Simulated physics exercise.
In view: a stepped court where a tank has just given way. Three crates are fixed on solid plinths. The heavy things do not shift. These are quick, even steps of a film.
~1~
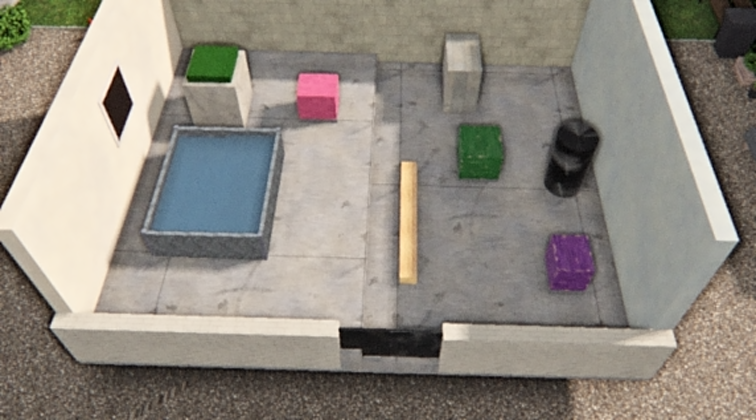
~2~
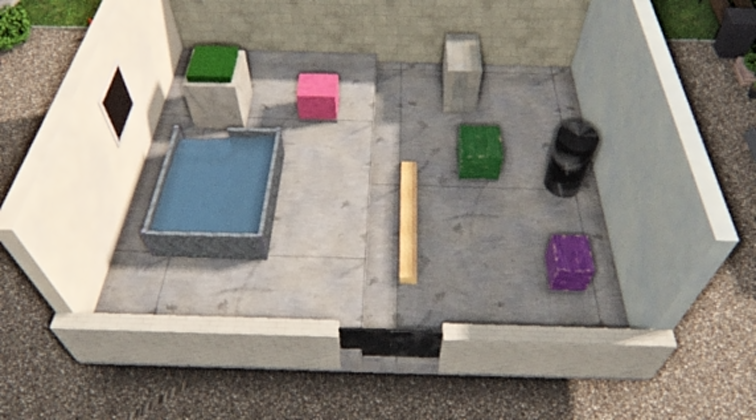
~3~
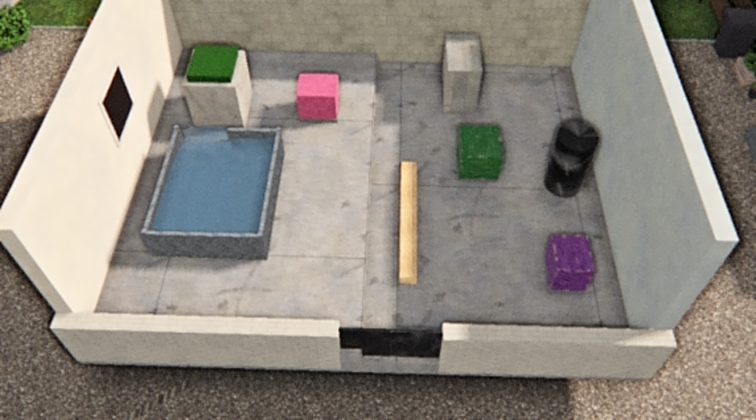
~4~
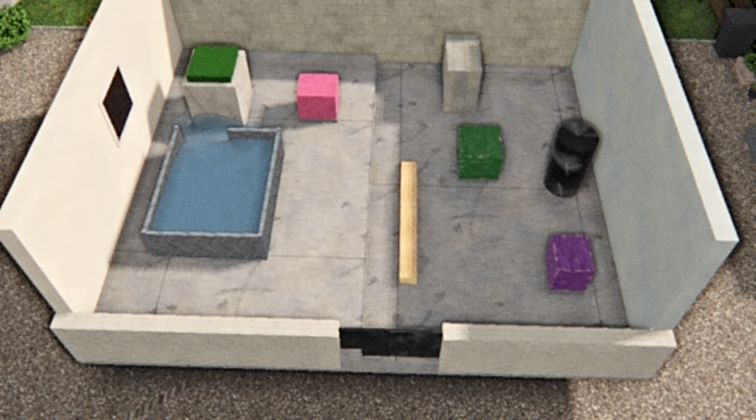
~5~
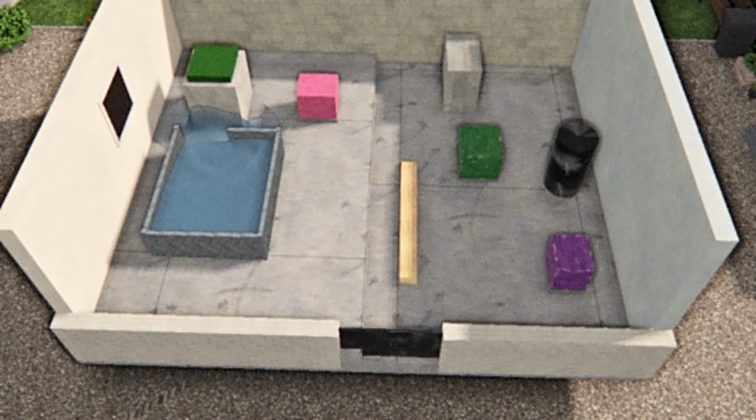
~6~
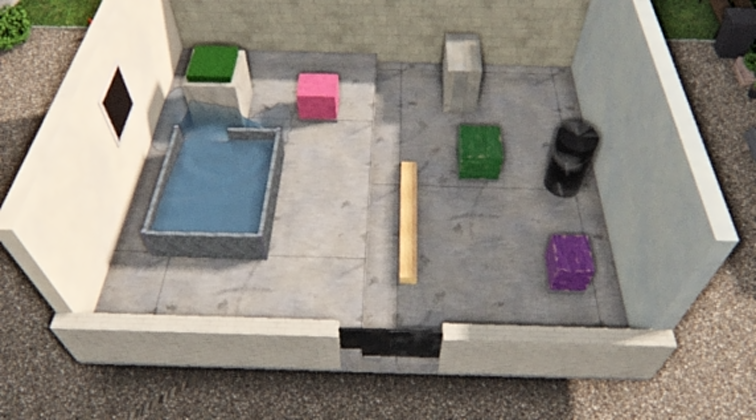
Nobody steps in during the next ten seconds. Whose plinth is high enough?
One by one: The pink crate is wetted; the purple crate escapes dry; the green crate is wetted.
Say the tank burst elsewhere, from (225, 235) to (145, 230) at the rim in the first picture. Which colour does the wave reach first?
I say the one in purple.
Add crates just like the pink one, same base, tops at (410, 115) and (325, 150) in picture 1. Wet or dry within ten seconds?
As listed: Is topped, escapes it.
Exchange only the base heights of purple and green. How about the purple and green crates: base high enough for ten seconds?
One by one: The purple crate escapes it, the green crate is wetted.
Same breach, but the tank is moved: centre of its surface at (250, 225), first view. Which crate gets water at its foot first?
I say the pink-painted one.
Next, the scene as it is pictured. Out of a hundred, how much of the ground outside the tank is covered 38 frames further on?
Roughly 65 per cent.
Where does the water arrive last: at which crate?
I say the crate marked purple.
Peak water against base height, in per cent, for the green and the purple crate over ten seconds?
About 210 and 40 per cent.
A moment on, water covers 10 % of the floor; the pink crate water round its plinth, the purple crate not reached, the green crate not reached.
Next, water covers 25 % of the floor; the pink crate water round its plinth, the purple crate not reached, the green crate not reached.
Then, water covers 40 % of the floor; the pink crate water round its plinth, the purple crate not reached, the green crate water round its plinth.
Later, water covers 65 % of the floor; the pink crate water round its plinth, the purple crate not reached, the green crate water round its plinth.
In the end, water covers 85 % of the floor; the pink crate was topped, the purple crate stayed above the water, the green crate was topped.
